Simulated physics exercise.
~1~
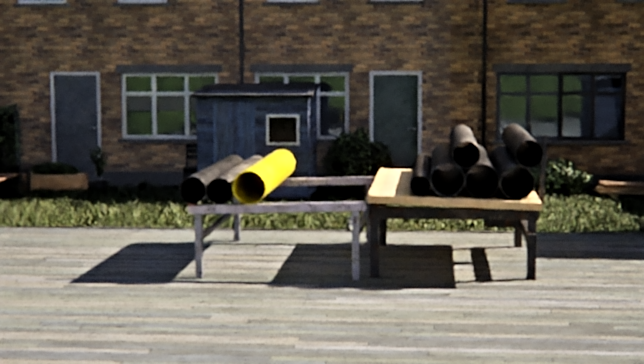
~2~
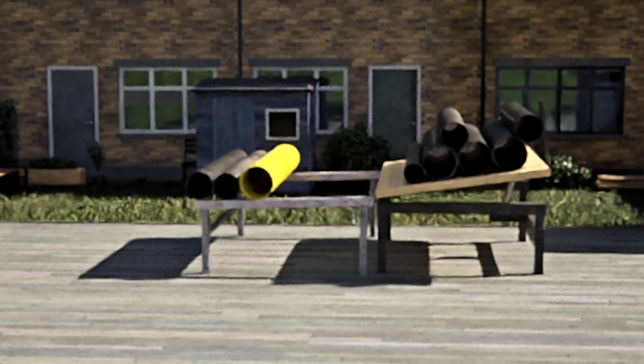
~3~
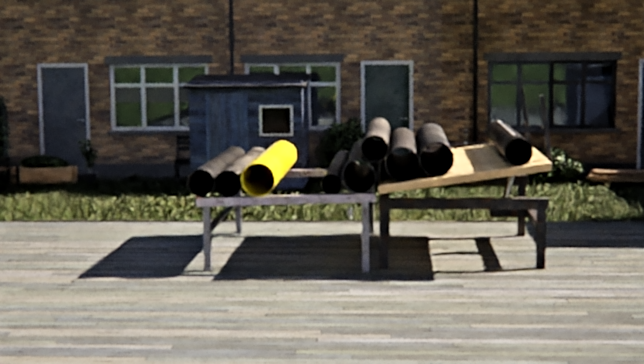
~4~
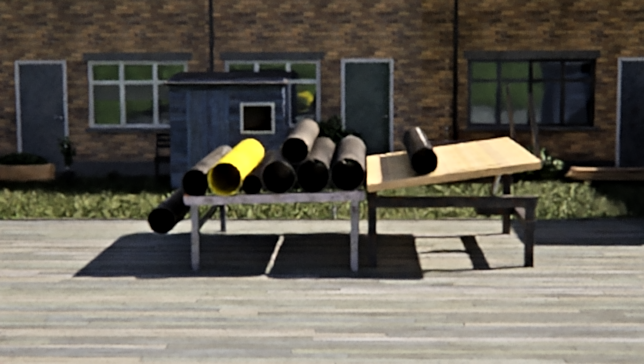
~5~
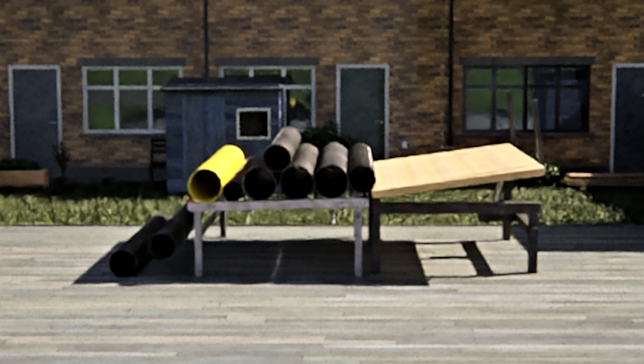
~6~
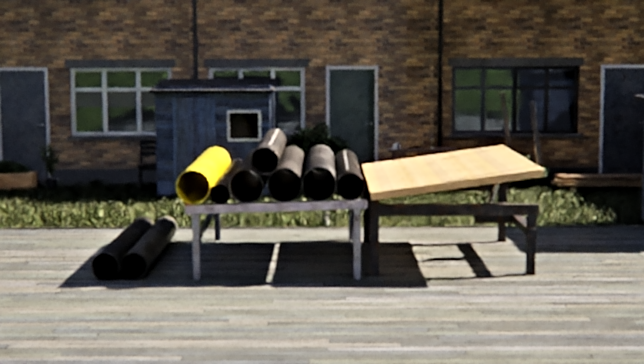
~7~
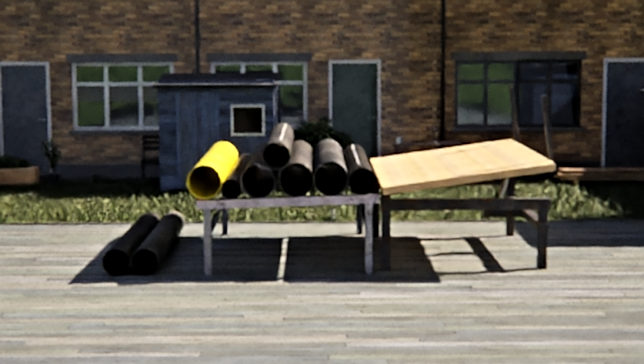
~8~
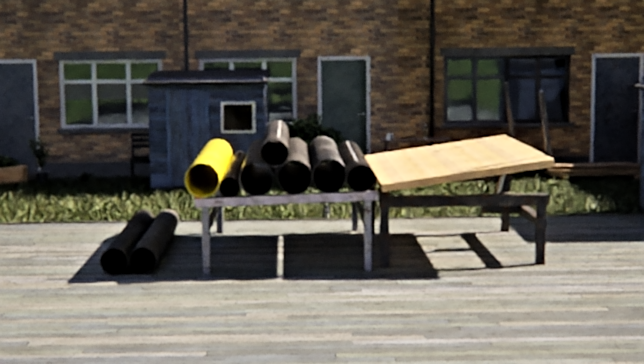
The clip opens on two low tables outside a brick building, with three pipes, one of them yellow, on the left table and a pile of black pipes on the wooden deck at the right. The deck's far edge tilts up, and the black pipes start rolling left onto the neighbouring rack. They crowd against the others, and the yellow pipe rolls left as two dark pipes drop off the rack's left end to the ground. The yellow pipe stops at that end, held back, with black pipes packed beside it and the deck left tilted and empty.
